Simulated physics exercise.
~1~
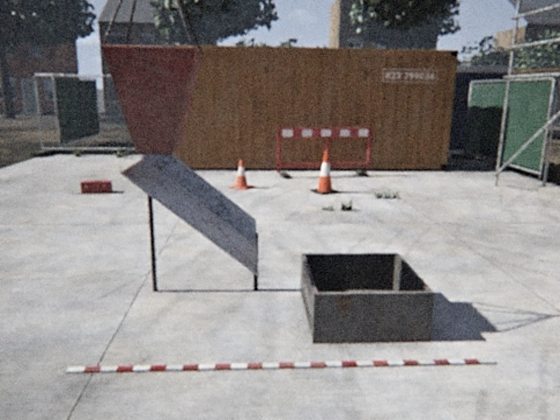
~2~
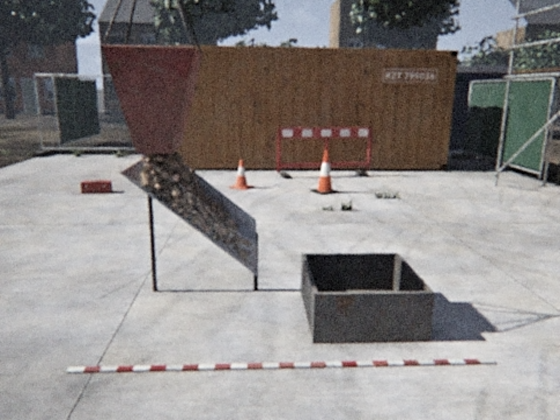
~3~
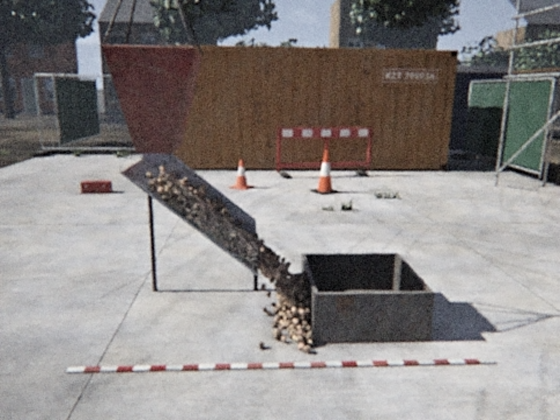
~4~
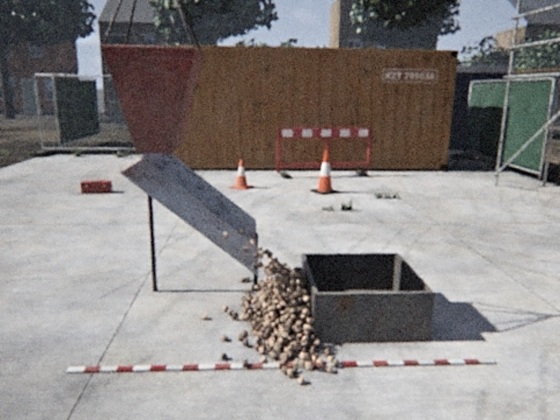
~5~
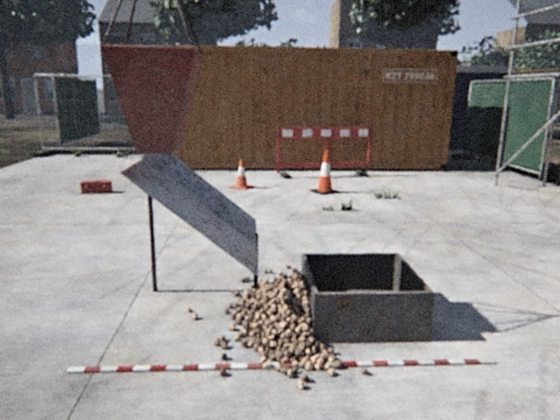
A big hopper hung above a sloping steel chute in a paved yard and released a load of brown stones, which slid down to the right, fell short of the open bin, and settled in a heap against its left side, leaving the chute bare.
